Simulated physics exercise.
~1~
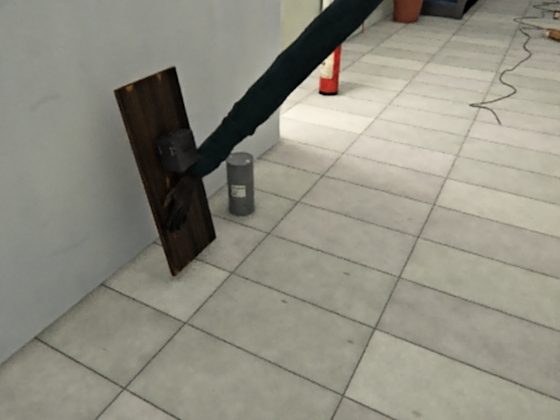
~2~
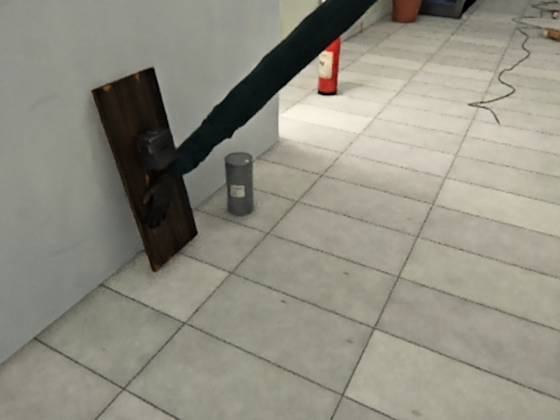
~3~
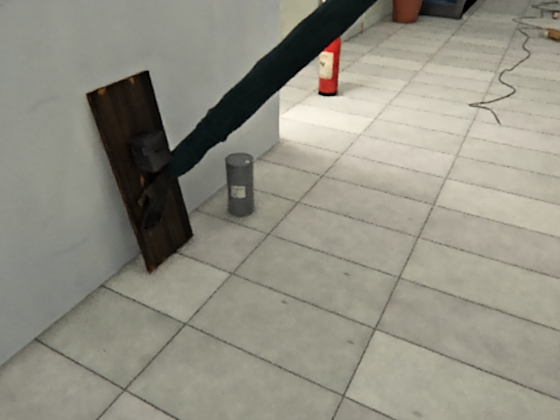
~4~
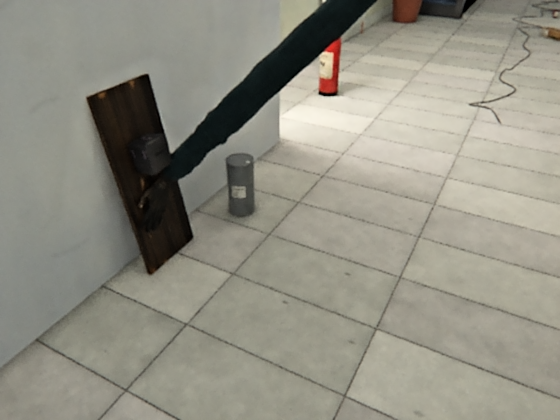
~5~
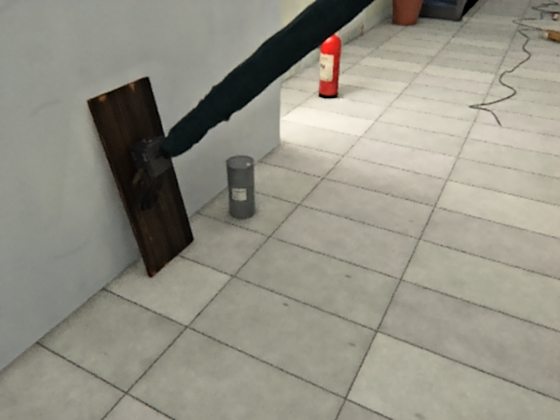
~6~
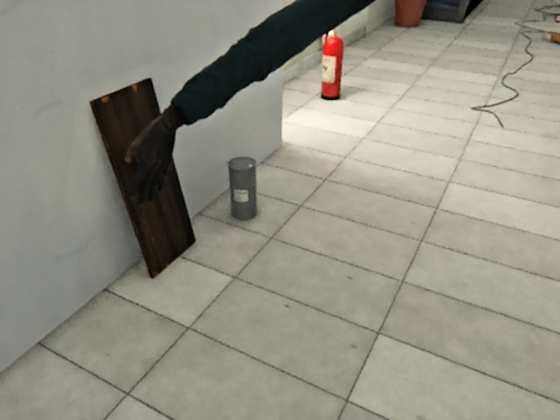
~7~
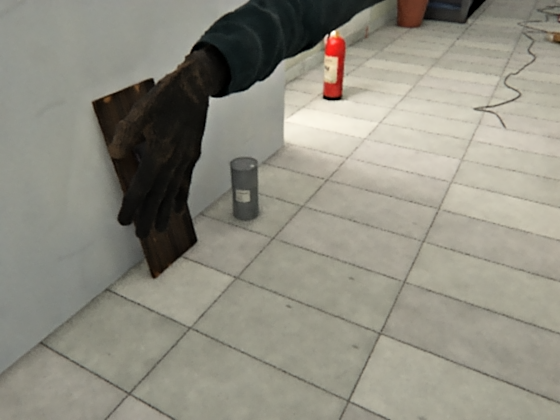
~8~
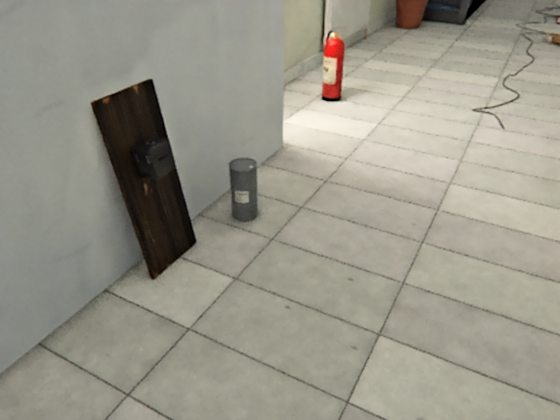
A pale tiled floor beside a plain grey wall is seen from above, in a view that sways slightly. A dark brown, nearly black board stands at the left near the wall, a grey canister sits to its right, and a red fire extinguisher and a loose cable lie farther back. A dark-sleeved arm with a dark hand reaches in from the upper right and moves the board left, leaning it on the wall. The hand holds it there briefly, then lets go and draws back, passing large across the view. The board stays leaning, and the canister still stands beside it.
